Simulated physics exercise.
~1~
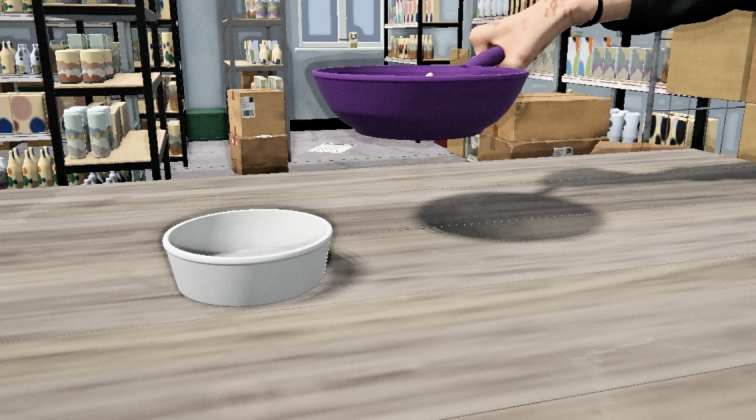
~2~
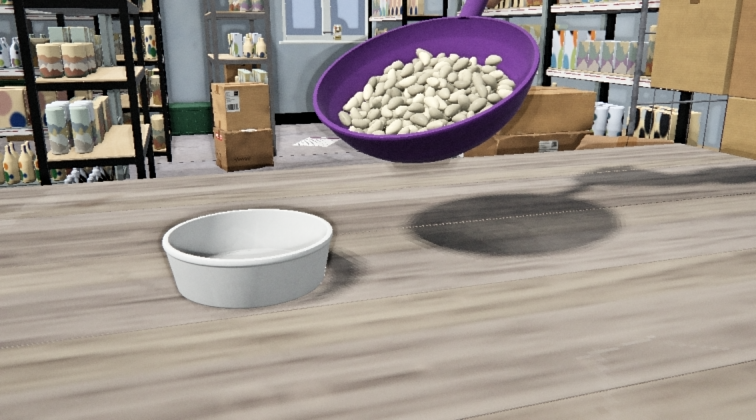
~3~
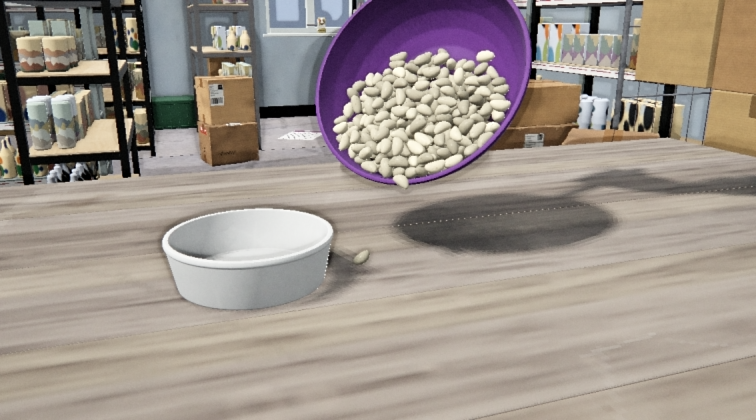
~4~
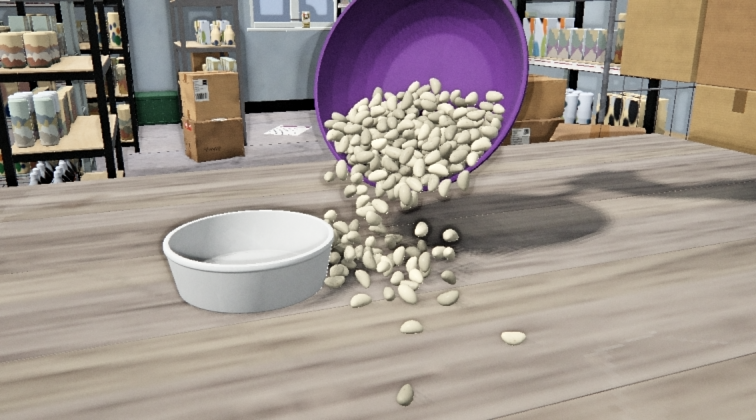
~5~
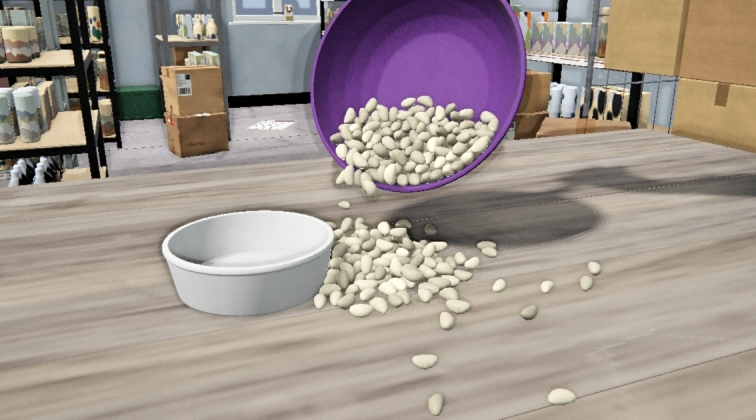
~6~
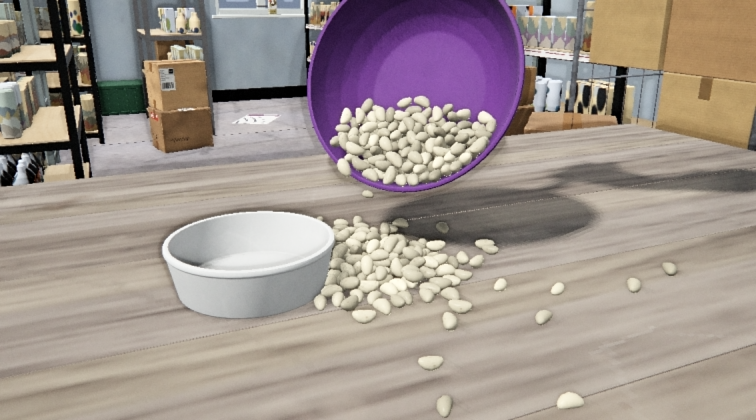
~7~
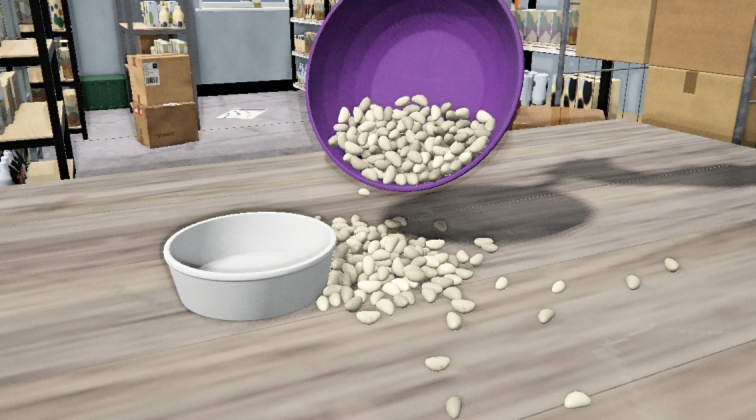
At first, a hand holds a purple bowl by its handle above a wooden table, to the right of a small white dish, with stocked shelves and boxes behind. The bowl tips toward the dish, revealing a heap of white beans inside. As it tilts further, a first bean drops onto the table, and then many more pour over the rim, landing just beside the dish. Some scatter toward the right and the front. The bowl stops tilting and the flow dies out. In the end, a pile rests against the dish, which looks empty, while many beans remain in the tilted bowl.
